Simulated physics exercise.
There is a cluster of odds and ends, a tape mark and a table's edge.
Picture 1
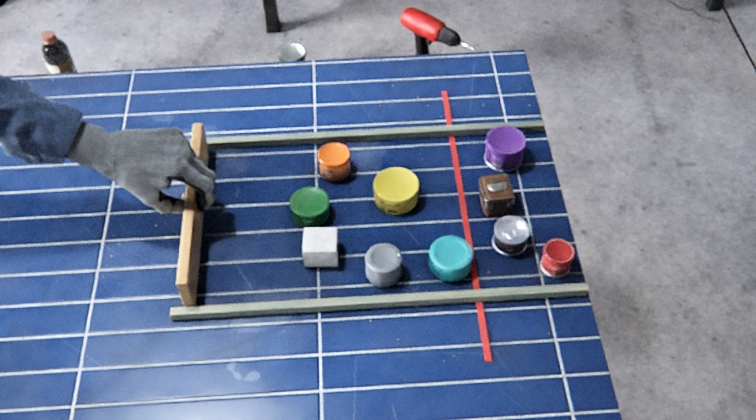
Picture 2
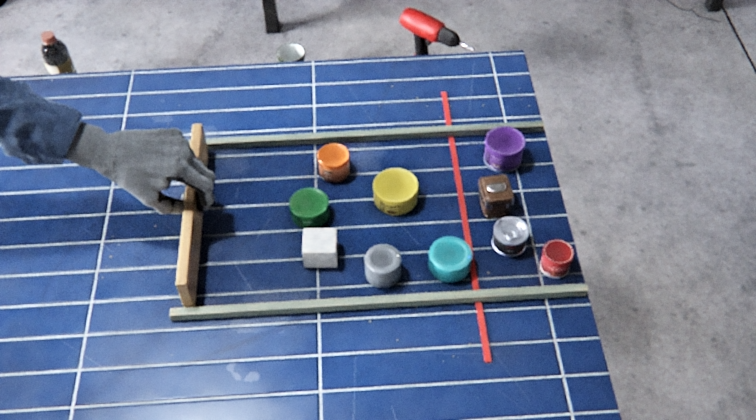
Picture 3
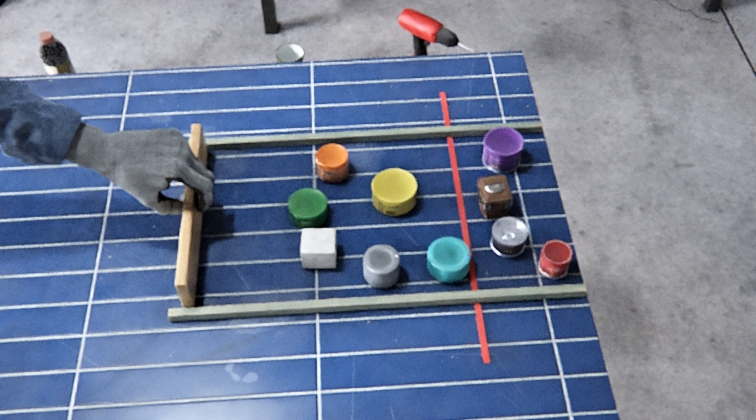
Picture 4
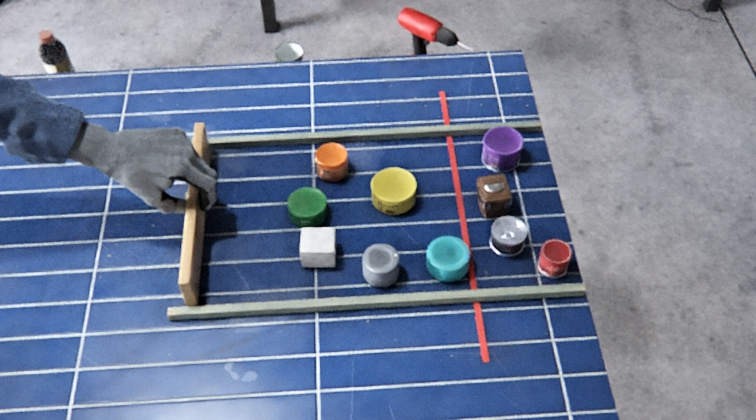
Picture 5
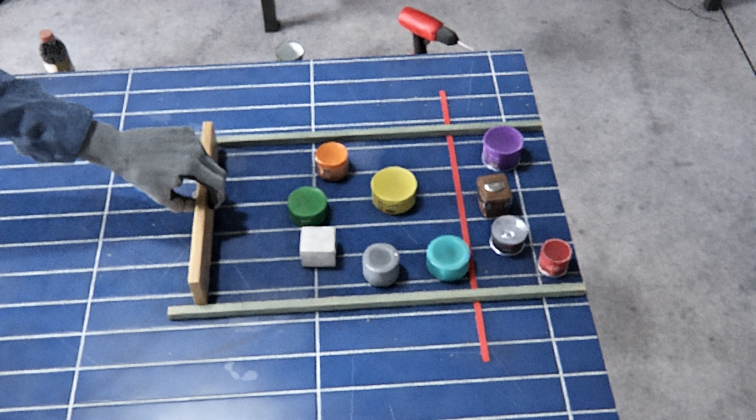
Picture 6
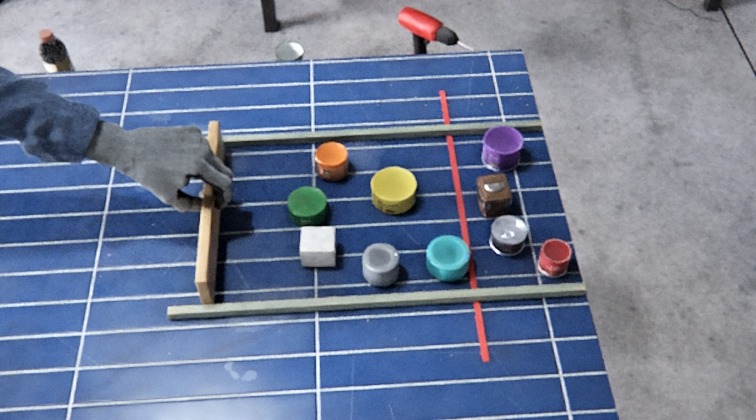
On a blue tabletop with white lines, a gloved hand grips an upright wooden board between two rails, left of scattered colourful tubs, a pale block and a strip of red tape. The board stays nearly still at first, then the hand slides it slightly right, while the objects remain in place.
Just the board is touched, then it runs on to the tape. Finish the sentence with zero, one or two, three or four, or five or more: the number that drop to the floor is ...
The number that drop to the floor is zero.
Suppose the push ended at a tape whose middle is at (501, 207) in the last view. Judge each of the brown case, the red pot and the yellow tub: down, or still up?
In order, the brown case keeps its spot, then the red pot goes off the edge, then the yellow tub keeps its spot.
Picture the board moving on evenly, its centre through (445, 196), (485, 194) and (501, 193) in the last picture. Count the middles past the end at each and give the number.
Counts by place: 0 / 1 / 2.
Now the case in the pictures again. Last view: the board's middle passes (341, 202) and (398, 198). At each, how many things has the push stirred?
At that stage 5; at the next, 6.
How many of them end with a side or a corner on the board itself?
It's 4 of them.
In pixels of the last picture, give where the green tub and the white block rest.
They end up close to (479, 195) and (484, 236).
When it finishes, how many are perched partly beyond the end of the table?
0.
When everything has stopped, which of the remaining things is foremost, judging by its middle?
The red pot finishes nearest.
Early on, none off yet; red pot at rest near (554, 258); purple pot at rest near (502, 149); black tin at rest near (508, 236).
Finally, the number that fall off is zero.
